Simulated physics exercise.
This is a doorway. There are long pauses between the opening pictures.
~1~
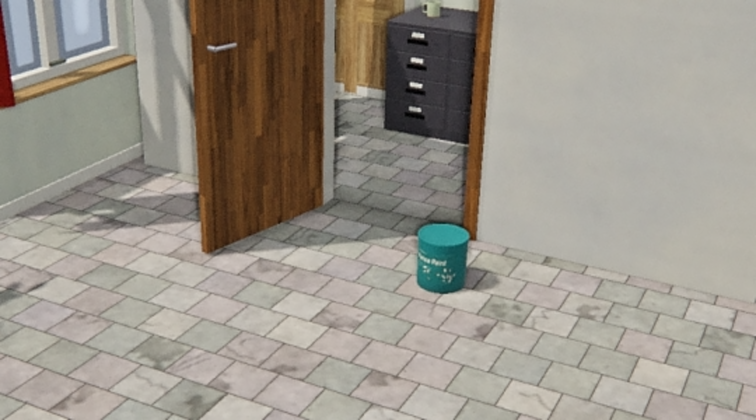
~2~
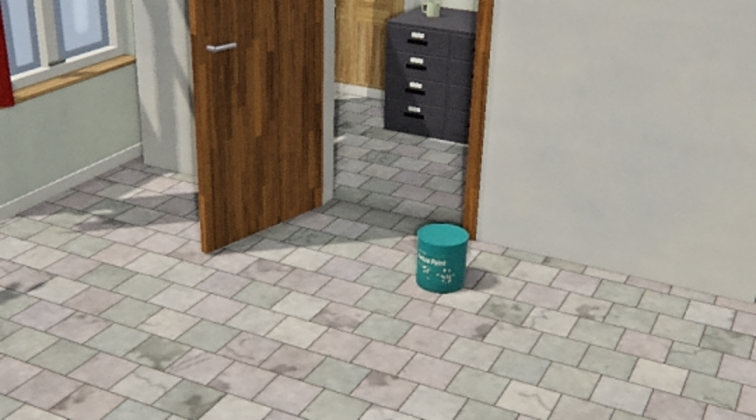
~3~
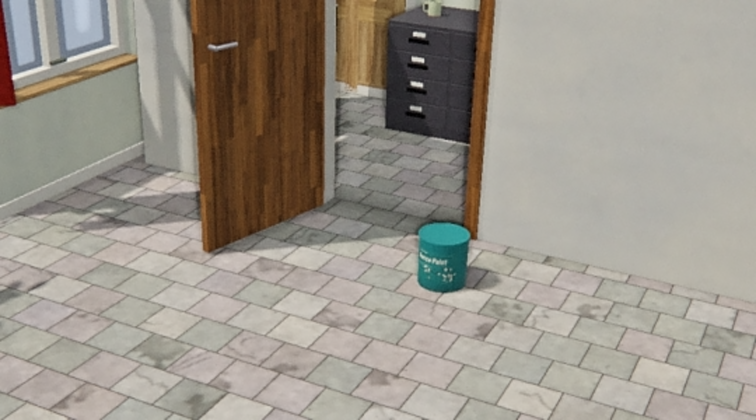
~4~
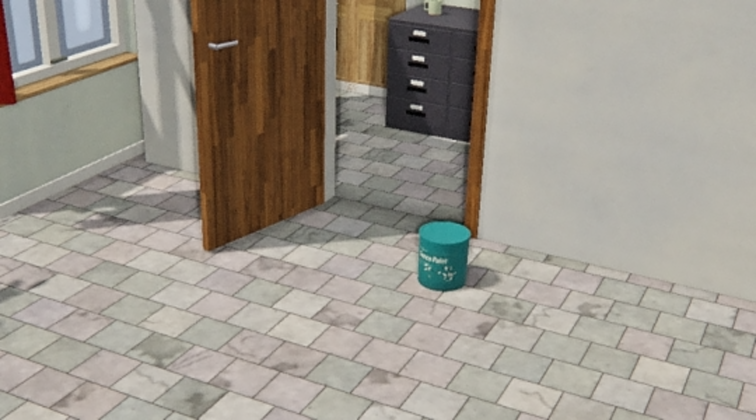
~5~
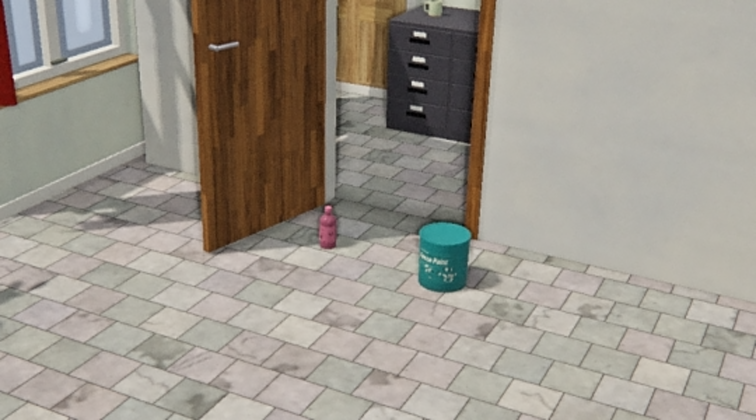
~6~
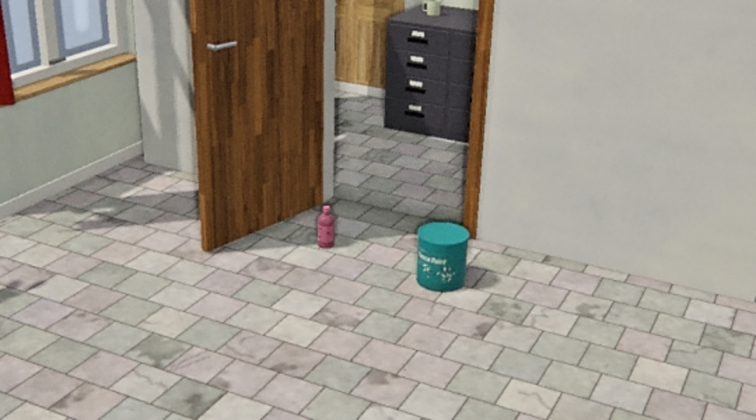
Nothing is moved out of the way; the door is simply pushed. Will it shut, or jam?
Here the door reaches the frame.
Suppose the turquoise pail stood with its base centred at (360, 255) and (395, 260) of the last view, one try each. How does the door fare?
First, it is blocked; second, it stops short.
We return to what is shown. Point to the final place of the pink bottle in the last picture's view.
Around (453, 197).
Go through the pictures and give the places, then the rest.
In the first picture, door wide open and still; turquoise pail (442, 259).
In the second picture, door wide open and still; turquoise pail (442, 259).
In the third picture, door wide open and still; turquoise pail (443, 258).
In the fourth picture, door wide open and still; turquoise pail (443, 257).
In the fifth picture, door wide open and still; turquoise pail (444, 258).
In the sixth picture, door wide open and still; pink bottle (326, 226); turquoise pail (442, 257).
Then, 0.90 s past the last view, door 57° open; pink bottle displaced about its own width near (340, 227).
Then, 1.30 s past the last view, door 24° open; pink bottle displaced well along near (400, 221).
Then, 1.60 s past the last view, door 1° open; pink bottle displaced well along near (438, 207).
Finally, door 0° open; moved from the start, pink bottle; turquoise pail still in place. Final places as the last picture's camera would see them, pink bottle near (453, 197).
